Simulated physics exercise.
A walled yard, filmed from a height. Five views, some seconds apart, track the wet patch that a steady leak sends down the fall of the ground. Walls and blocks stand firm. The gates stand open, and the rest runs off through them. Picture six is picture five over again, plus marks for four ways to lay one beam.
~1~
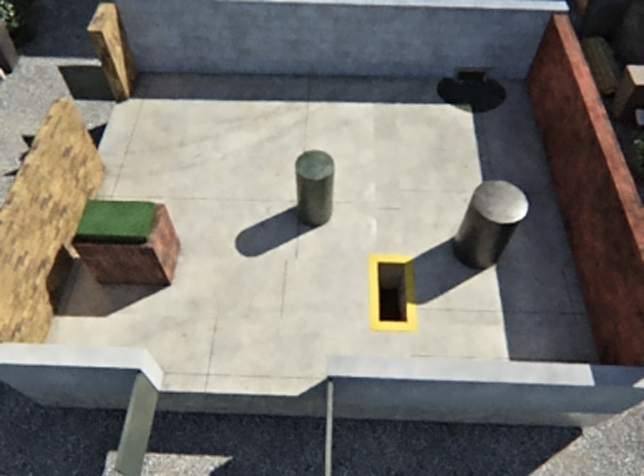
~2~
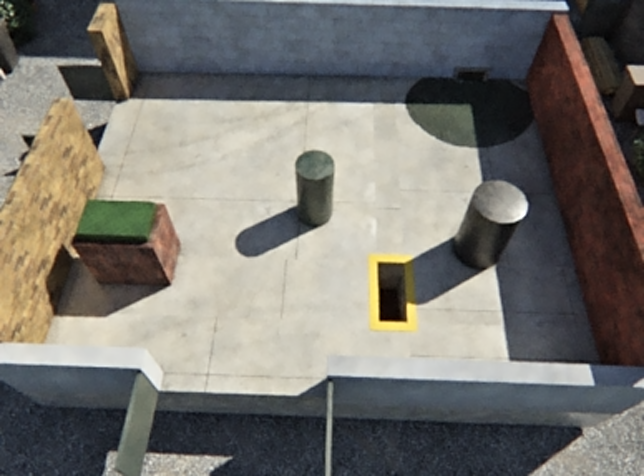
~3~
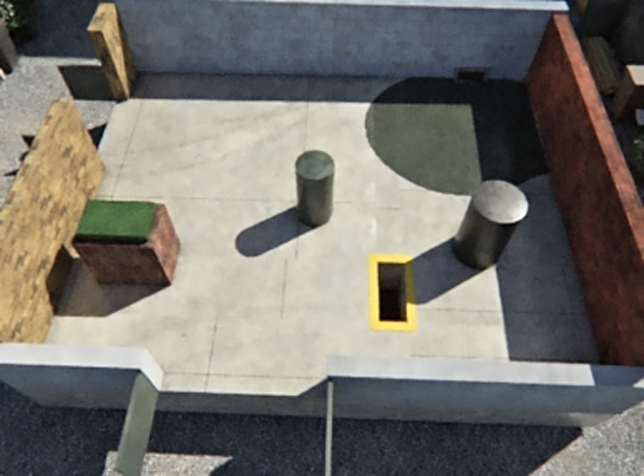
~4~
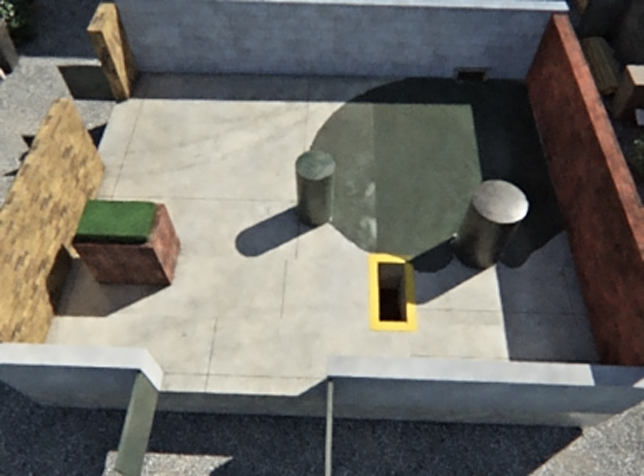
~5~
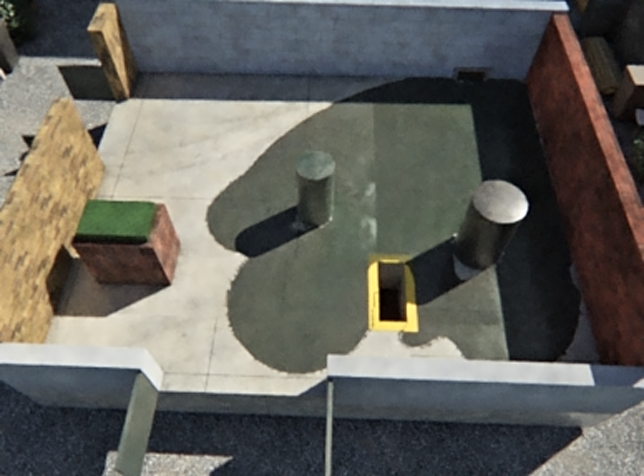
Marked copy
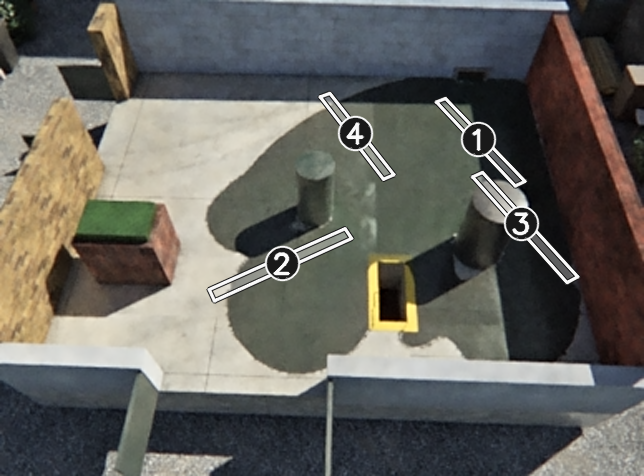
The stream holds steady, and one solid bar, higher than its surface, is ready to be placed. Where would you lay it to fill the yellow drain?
Position 4 does it best.
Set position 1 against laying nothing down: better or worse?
Worse.
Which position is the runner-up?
2.
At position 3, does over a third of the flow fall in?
No.
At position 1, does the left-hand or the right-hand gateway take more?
The right one.
On the marked copy, 1 from (440, 100) to (520, 183); 2 from (211, 295) to (348, 233); 3 from (477, 174) to (572, 279); 4 from (325, 95) to (388, 176).
With 1, about 14 % of the stream goes into the yellow drain, about 78 % out by the gates.
With 2, about 28 % of the stream goes into the yellow drain, about 68 % out by the gates.
With 3, about 20 % of the stream goes into the yellow drain, about 74 % out by the gates.
With 4, about 39 % of the stream goes into the yellow drain, about 50 % out by the gates.
